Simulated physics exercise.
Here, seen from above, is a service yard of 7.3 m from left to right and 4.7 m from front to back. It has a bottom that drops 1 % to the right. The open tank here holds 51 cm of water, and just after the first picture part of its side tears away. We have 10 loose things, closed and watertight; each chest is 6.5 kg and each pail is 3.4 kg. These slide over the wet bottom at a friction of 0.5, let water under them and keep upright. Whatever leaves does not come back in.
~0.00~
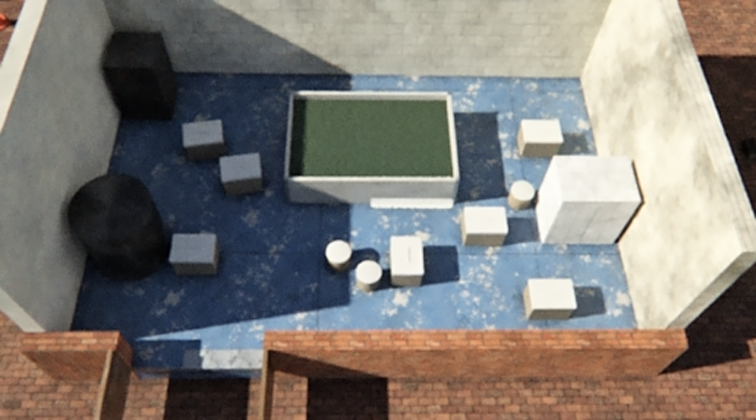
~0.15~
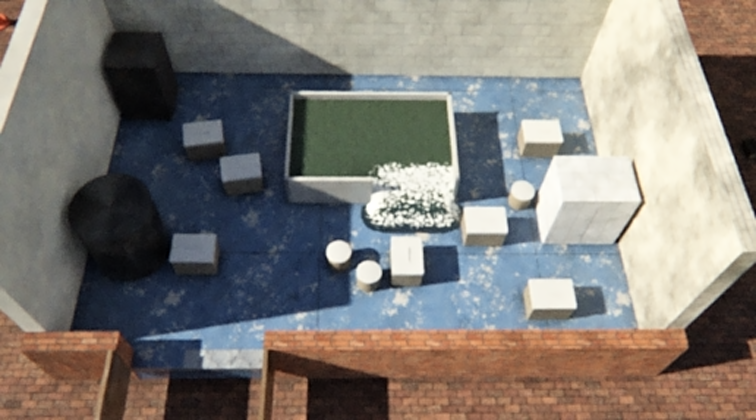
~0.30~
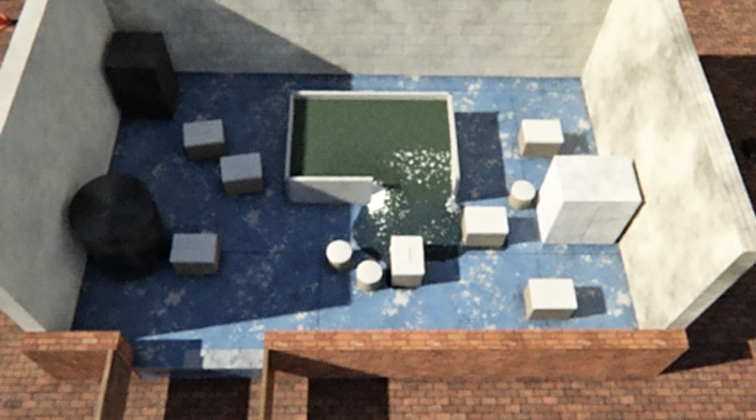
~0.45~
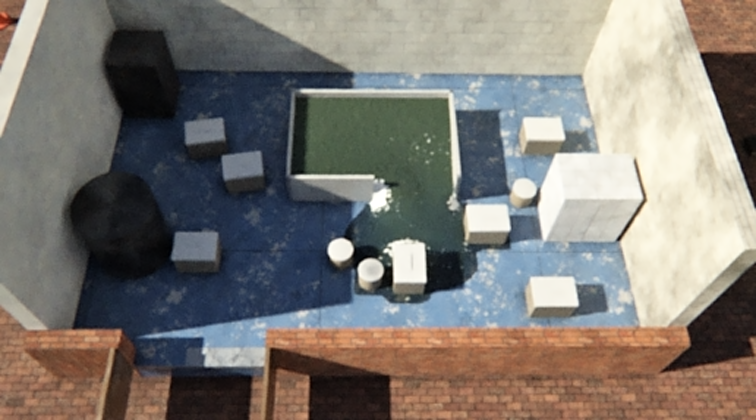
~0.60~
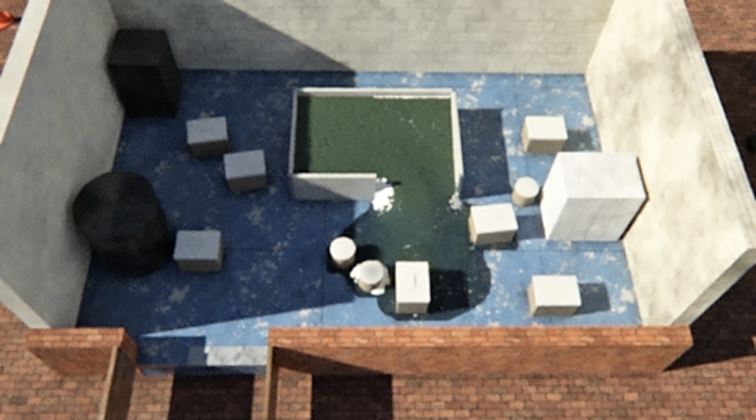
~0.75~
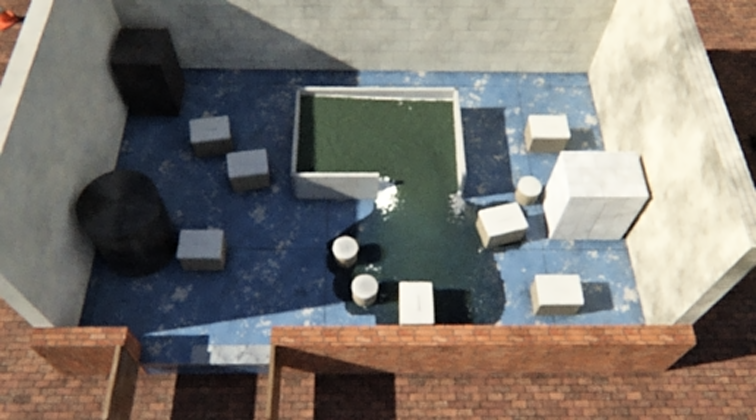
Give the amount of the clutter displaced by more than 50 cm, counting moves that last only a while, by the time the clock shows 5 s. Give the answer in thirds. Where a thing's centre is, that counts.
One to two thirds.
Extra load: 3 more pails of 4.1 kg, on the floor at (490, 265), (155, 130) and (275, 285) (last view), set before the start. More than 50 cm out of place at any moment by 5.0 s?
Answers in order are crosses the line, does not cross and crosses the line.
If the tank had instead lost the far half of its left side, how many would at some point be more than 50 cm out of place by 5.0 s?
The answer then is 1.
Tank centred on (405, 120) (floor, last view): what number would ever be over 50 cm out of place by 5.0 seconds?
6.
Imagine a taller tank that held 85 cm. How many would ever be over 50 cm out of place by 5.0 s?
The count would be 7.
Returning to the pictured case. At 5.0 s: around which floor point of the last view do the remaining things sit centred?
That lands at roughly (344, 222).
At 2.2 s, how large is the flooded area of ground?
13 m2.
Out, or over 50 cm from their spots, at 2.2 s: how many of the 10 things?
By then 4.
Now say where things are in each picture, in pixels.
A chest at (407, 255), on the bottom; a pail at (369, 272), on the bottom; 3.5 m2 under water; 0 of 10 have shifted, in the first picture.
A chest at (407, 255), on the bottom; a pail at (369, 272) rests on the ground; 4.1 m2 under water; 0 of 10 have shifted, in the second picture.
A chest at (407, 255), on the bottom; a pail at (369, 272), on the bottom; 4.8 m2 under water; 0 of 10 have shifted, in the third picture.
A chest at (410, 262) rests on the ground, 15 cm from its start; a pail at (371, 270) rests on the ground; water covers 5.5 m2; 1 of 10 have shifted, in the fourth picture.
A chest at (413, 282) rests on the ground, 45 cm from its start; a pail at (371, 272) rests on the ground, 6 cm from its start; water covers 6.4 m2; 3 of 10 have shifted, in the fifth picture.
A chest at (417, 303) rests on the ground, 75 cm from its start; a pail at (365, 286) rests on the ground, 31 cm from its start; water covers 7.4 m2; 3 of 10 have shifted, in the sixth picture.
After 1.1 s 2 of 10 are over 50 cm from their spots; 1 afloat.
After 2.2 s 4 of 10 are over 50 cm from their spots; 2 afloat.
After 3.5 s 4 of 10 are over 50 cm from their spots; 4 afloat.
After 5.0 s 5 of 10 are over 50 cm from their spots, and 5 have been at some point; 4 afloat.
